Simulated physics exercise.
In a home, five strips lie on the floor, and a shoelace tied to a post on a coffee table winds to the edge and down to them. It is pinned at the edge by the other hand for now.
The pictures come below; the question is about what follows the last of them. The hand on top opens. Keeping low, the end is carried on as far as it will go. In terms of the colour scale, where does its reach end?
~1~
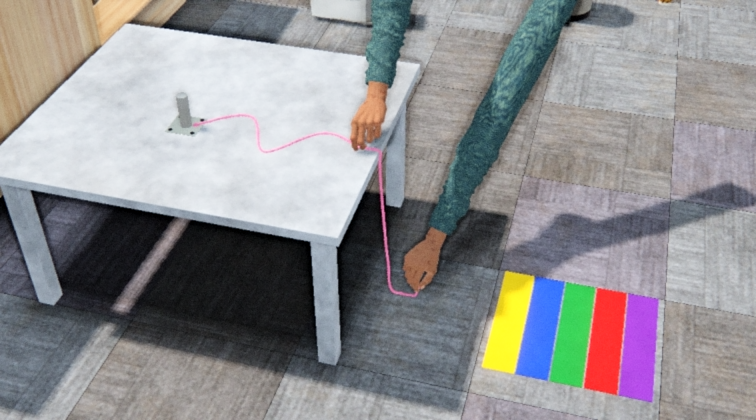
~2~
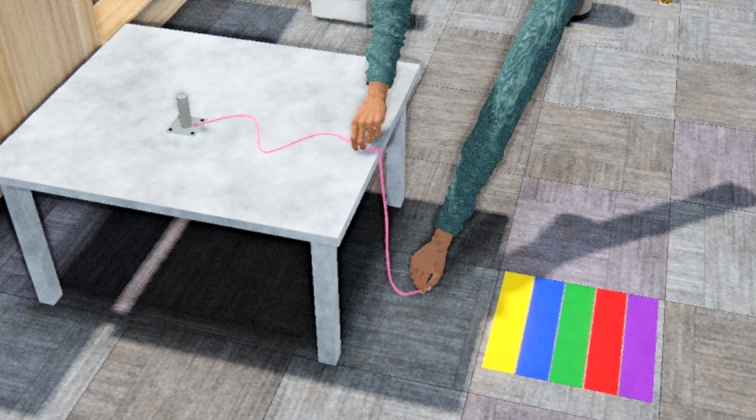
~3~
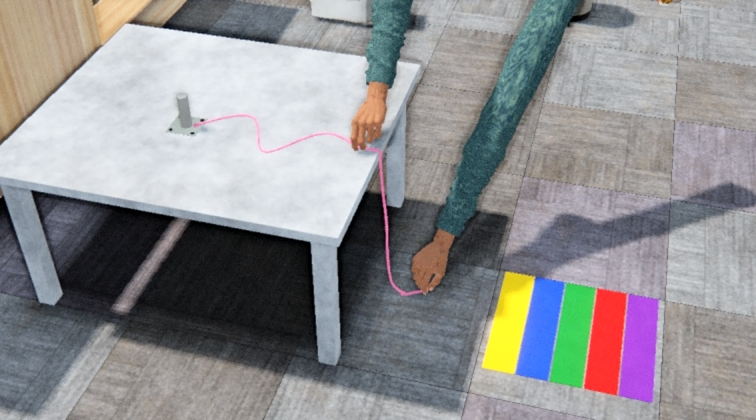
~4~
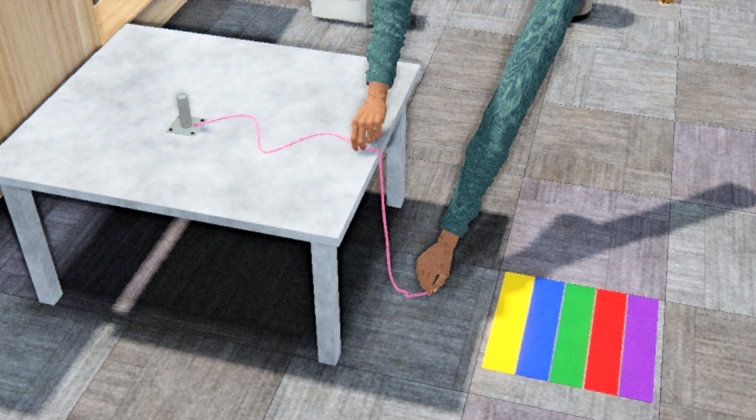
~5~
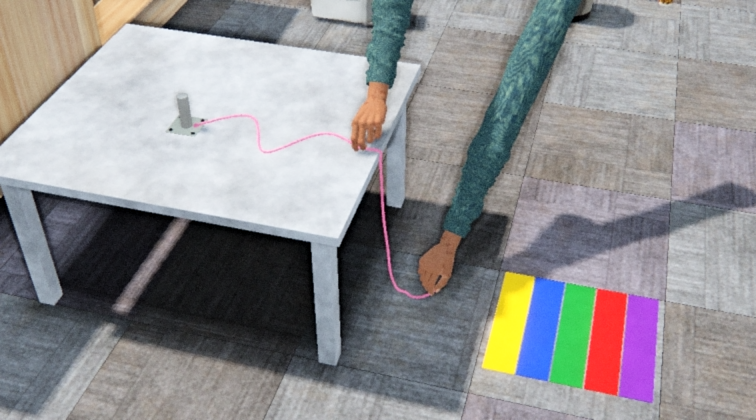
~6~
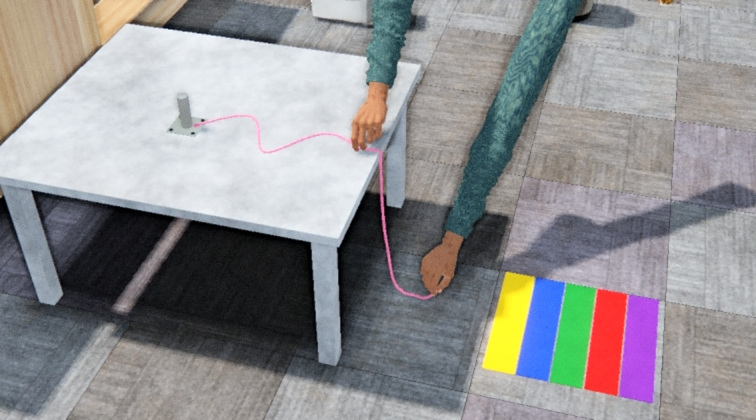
At red.
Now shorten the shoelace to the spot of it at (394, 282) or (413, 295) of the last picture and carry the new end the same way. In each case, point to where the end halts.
First (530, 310), then (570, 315).
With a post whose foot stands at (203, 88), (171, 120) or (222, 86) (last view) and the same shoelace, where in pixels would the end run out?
Try by try, around (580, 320), (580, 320) and (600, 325).
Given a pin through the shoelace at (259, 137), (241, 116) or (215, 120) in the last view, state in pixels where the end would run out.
Pixel spots, one per try: About (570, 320), (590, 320), (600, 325).
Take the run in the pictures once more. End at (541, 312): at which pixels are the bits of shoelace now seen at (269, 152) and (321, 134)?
Roughly (317, 147) for one and roughly (376, 154) for the other.
A little later, end near (541, 312); over blue.
Next, end near (582, 320); over green.
When it is tight, end near (607, 325); over red. It halts on the red strip.
